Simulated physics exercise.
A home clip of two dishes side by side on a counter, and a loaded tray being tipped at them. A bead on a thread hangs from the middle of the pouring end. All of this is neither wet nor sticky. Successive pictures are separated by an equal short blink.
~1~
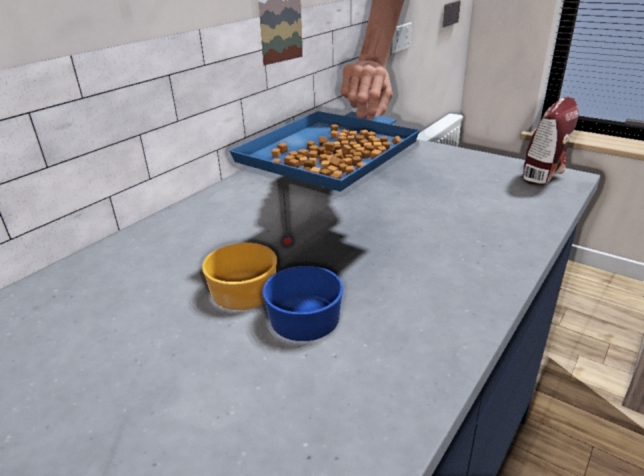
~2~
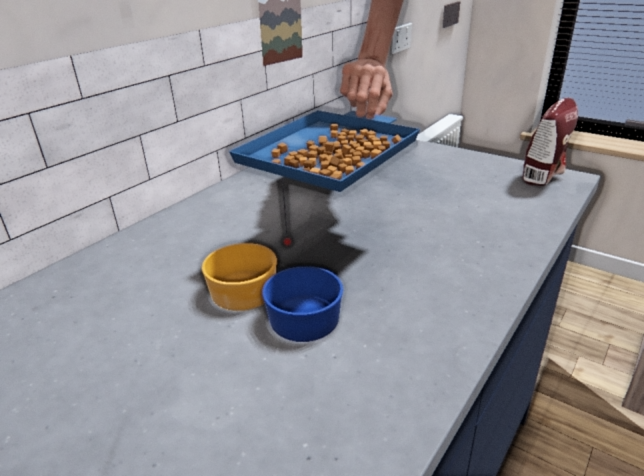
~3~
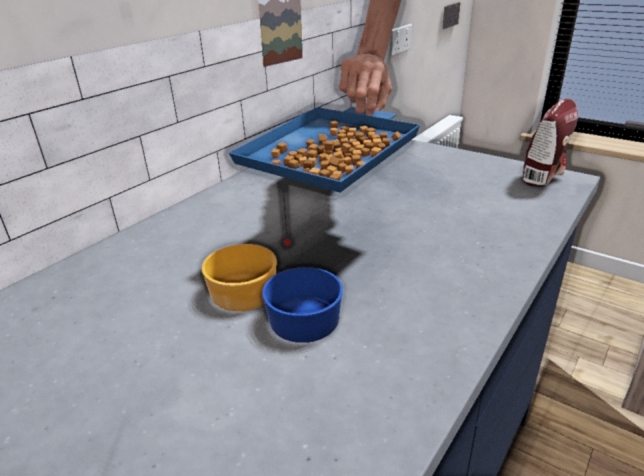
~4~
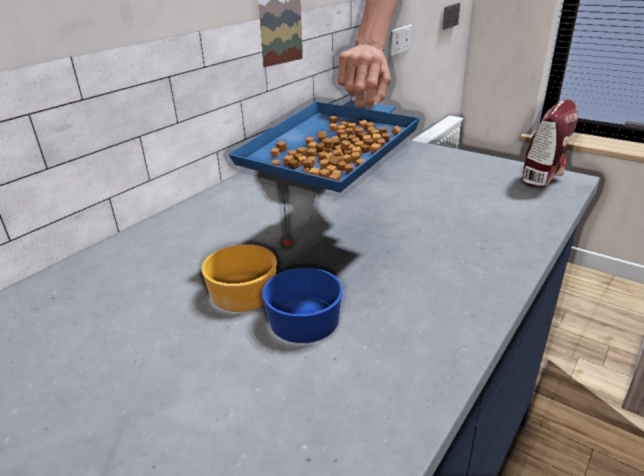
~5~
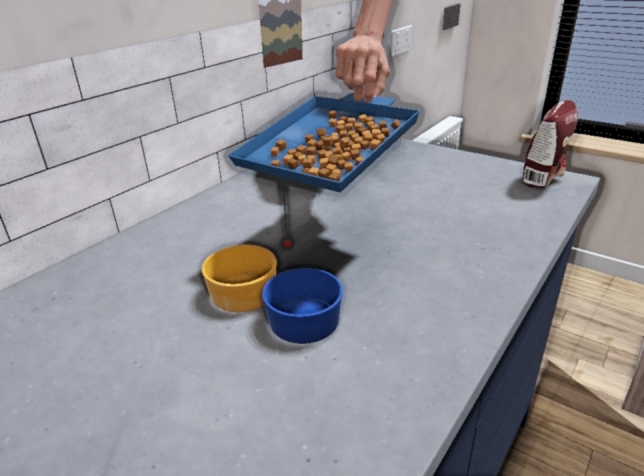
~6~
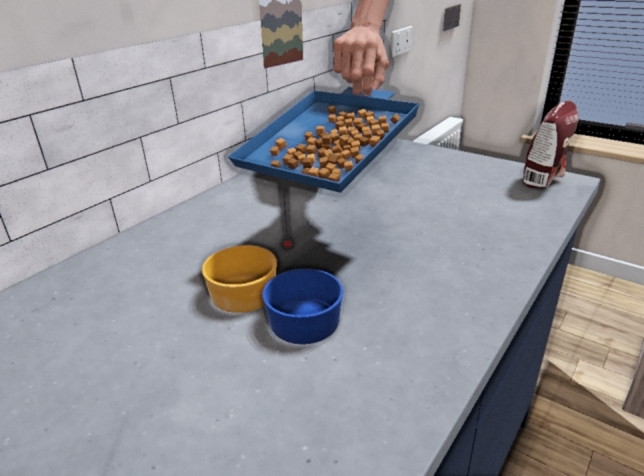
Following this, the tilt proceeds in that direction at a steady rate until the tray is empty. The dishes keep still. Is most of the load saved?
Most likely the lost part will be a minority.
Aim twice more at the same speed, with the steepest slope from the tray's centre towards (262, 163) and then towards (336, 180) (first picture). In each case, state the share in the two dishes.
About 40 and 20 percent.
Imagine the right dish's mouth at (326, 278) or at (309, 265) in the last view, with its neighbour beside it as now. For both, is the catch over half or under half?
Taking them in turn, it's short of half and then short of half.
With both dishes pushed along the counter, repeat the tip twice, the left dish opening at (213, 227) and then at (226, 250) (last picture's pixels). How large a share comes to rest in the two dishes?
That makes 10 per cent, followed by 60 per cent.
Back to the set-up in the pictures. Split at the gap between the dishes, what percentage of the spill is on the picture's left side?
Roughly 80 in a hundred.
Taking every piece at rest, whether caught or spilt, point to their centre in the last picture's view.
Near pixel (244, 298).
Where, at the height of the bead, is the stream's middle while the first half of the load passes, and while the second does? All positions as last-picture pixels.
The first part passes (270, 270); everything after passes (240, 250).
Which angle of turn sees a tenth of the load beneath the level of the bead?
Approx. reading: About 105°.
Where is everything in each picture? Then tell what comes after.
Corners of the pouring end near (234, 150) and (340, 178), level; middle of the load near (341, 154), brown sugar cubes; left dish near (216, 291); right dish near (279, 321); bead on its thread near (288, 241), in the first picture.
Corners of the pouring end near (233, 151) and (340, 179), level; middle of the load near (340, 154), in the second picture.
Corners of the pouring end near (233, 152) and (340, 179), tipped barely, lowest at the left corner; middle of the load near (340, 153), in the third picture.
Corners of the pouring end near (233, 153) and (339, 180), tipped a little, lowest at the left corner; middle of the load near (340, 150), in the fourth picture.
Corners of the pouring end near (232, 154) and (338, 180), tipped a little, lowest at the left corner; middle of the load near (339, 148), in the fifth picture.
Corners of the pouring end near (232, 156) and (338, 181), tipped a little, lowest at the left corner; middle of the load near (339, 145); left dish near (216, 294); right dish near (279, 324), in the sixth picture.
Shortly afterwards, tray tipped steeply; the whole lot on the tray.
Next, tray tipped right over; all but a few on the tray; only a few outside both.
Some moments later, tray tipped past a quarter turn; near a quarter in the right dish; near a third in the left dish; near a third outside both.
In the end, tray tipped past a quarter turn; near a quarter in the right dish; near a third in the left dish; near a third outside both.
